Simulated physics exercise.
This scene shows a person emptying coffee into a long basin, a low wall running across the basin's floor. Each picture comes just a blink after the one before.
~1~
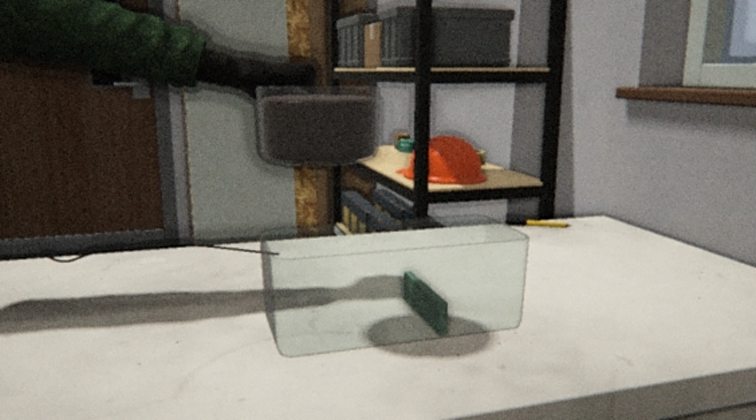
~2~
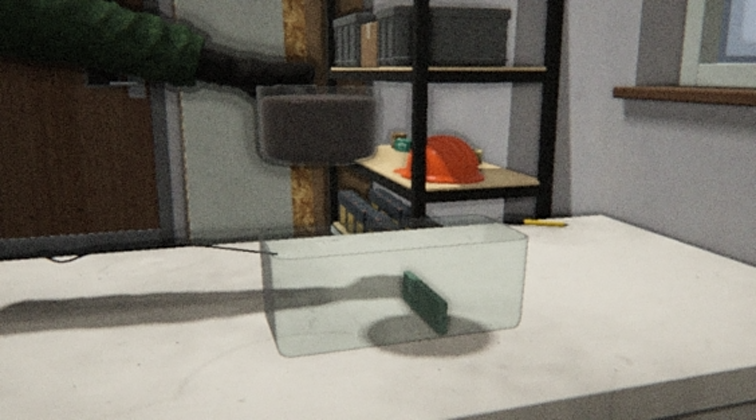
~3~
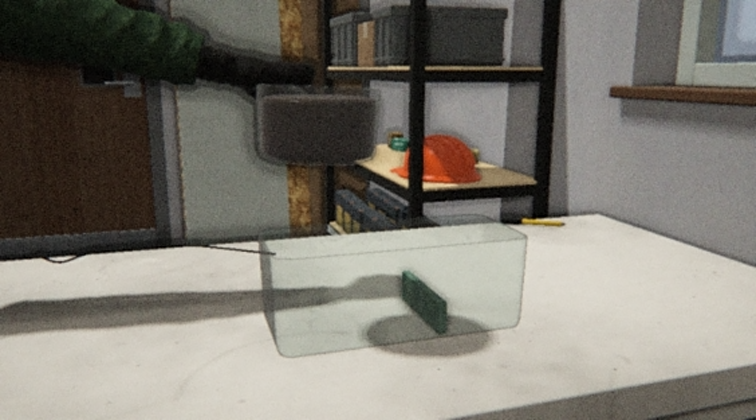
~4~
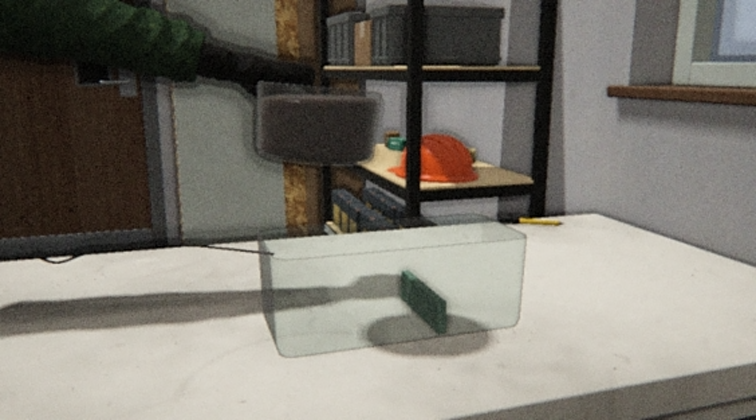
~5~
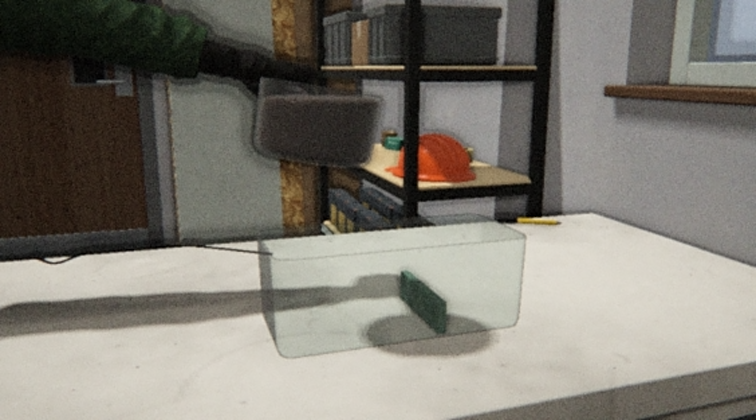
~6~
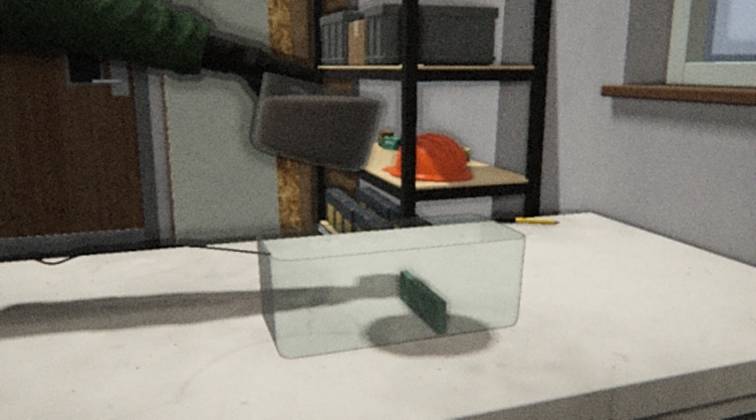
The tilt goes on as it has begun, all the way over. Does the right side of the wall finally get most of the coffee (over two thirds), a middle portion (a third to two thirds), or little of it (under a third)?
It gets a middle portion.
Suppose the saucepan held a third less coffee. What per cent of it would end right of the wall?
It comes to near 35 per cent.
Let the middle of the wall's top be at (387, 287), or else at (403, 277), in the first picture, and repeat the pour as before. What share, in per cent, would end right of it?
Case 1: 80 %; case 2: 75 %.
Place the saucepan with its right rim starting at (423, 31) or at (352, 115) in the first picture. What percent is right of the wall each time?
Roughly 60 per cent, and 15 per cent.
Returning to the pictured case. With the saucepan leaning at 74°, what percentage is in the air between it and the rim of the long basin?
I'd say some 30 per cent.
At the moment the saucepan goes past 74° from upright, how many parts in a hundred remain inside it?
It works out to close to 50 percent.
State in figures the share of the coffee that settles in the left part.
Near 45 in a hundred.
A moment on, the saucepan is tipped part way and 49 per cent is still to pour, 4 is left of the wall and 16 right of it.
Next, the saucepan is tipped right over and 6 per cent is still to pour, 29 is left of the wall and 58 right of it.
Then the saucepan is tipped right over and 0 per cent is still to pour, 44 is left of the wall and 56 right of it.
Later the saucepan is tipped right over and 0 per cent is still to pour, 44 is left of the wall and 55 right of it.
At rest 44 per cent lies left of the wall, 55 right of it and 1 outside.
